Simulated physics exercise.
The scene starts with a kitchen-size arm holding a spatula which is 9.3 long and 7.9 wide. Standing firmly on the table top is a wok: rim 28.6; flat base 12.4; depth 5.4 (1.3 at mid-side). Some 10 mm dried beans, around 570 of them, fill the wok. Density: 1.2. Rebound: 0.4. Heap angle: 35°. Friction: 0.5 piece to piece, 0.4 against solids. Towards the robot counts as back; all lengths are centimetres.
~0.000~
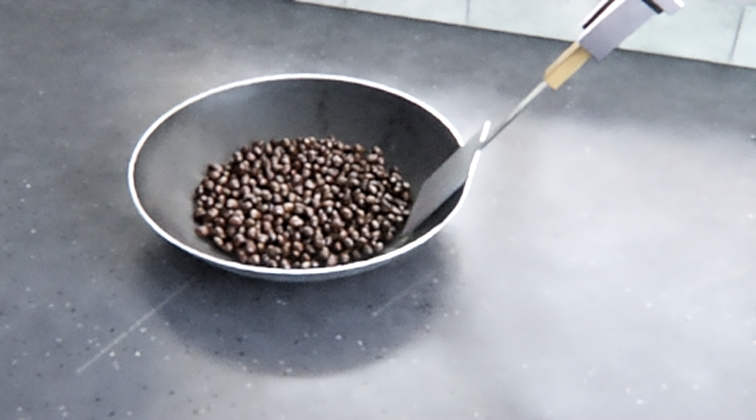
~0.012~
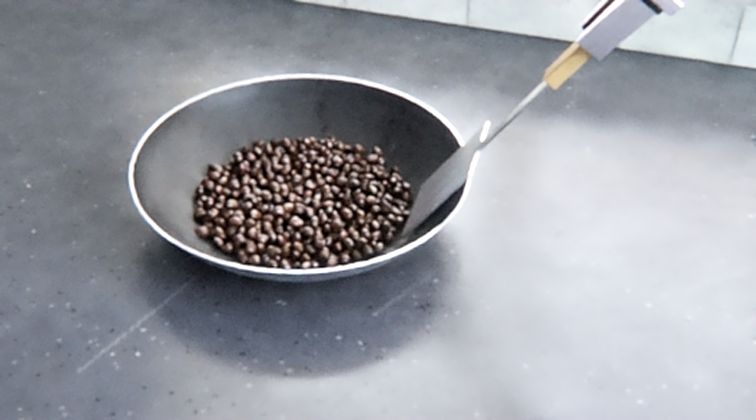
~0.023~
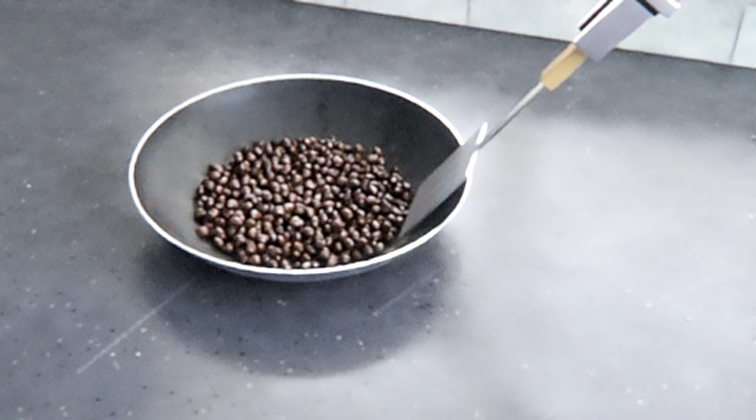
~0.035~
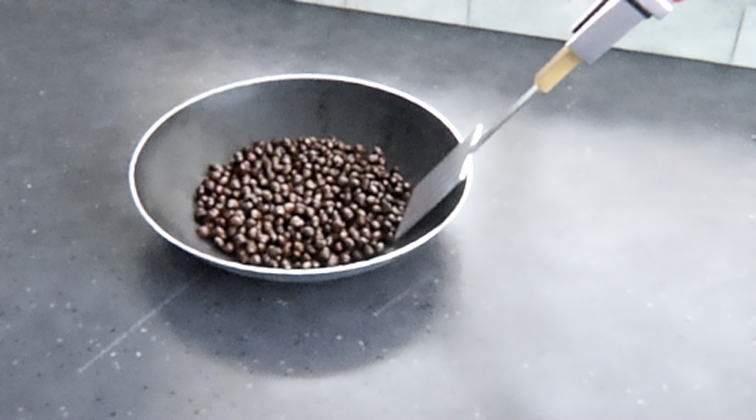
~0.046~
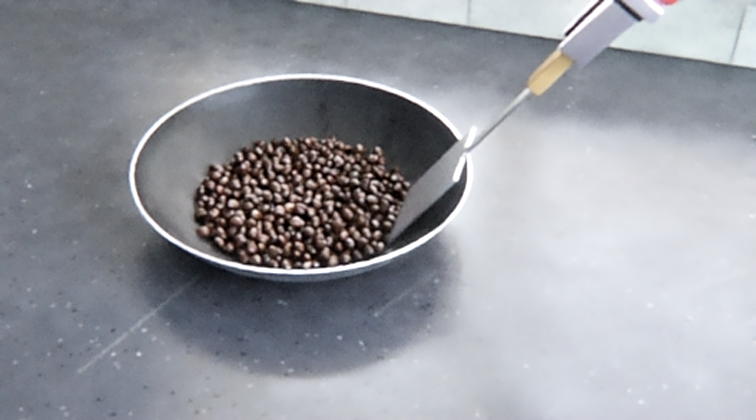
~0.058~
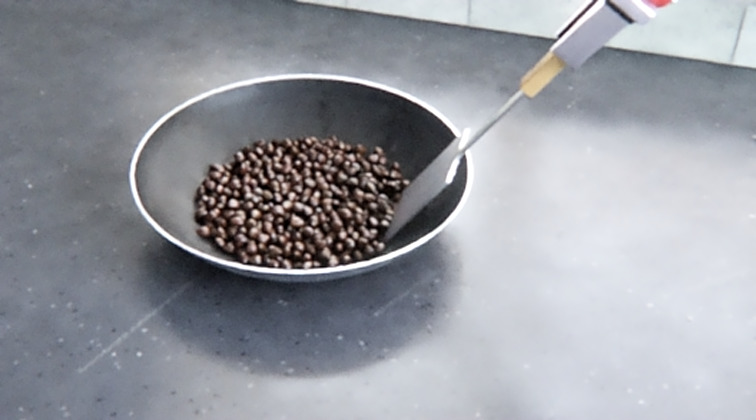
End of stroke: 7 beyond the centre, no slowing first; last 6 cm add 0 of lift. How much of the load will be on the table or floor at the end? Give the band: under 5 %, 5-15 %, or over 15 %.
Band: Under 5 %.
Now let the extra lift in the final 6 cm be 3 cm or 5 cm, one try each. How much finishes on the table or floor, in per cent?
Roughly 0 per cent, then 0 per cent.
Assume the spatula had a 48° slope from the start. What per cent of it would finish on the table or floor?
Then roughly 0 percent.
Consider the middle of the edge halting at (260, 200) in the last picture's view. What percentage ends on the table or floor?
Estimate: Approx. 0 %.
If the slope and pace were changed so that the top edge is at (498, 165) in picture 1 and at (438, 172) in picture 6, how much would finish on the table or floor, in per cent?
5 per cent.
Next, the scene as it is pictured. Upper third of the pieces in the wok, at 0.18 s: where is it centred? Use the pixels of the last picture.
Roughly pixel (261, 186).
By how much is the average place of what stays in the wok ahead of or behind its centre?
Offset: About 5.5 cm, ahead.
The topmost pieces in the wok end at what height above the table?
Close to 6.5 centimetres high.
By 0.18 s, sloping 56°, highest piece 4 above the table; 569 in the wok.
By 0.30 s, sloping 56°, highest piece 6 above the table; 569 in the wok.
By 0.56 s, sloping 56°, highest piece 6 above the table; 558 in the wok, 11 on the table or floor.
By 1.61 s, sloping 56°, highest piece 6 above the table; 558 in the wok, 11 on the table or floor.
Final count, 558 in the wok, 11 on the table or floor. That is 2 % on the table or floor.
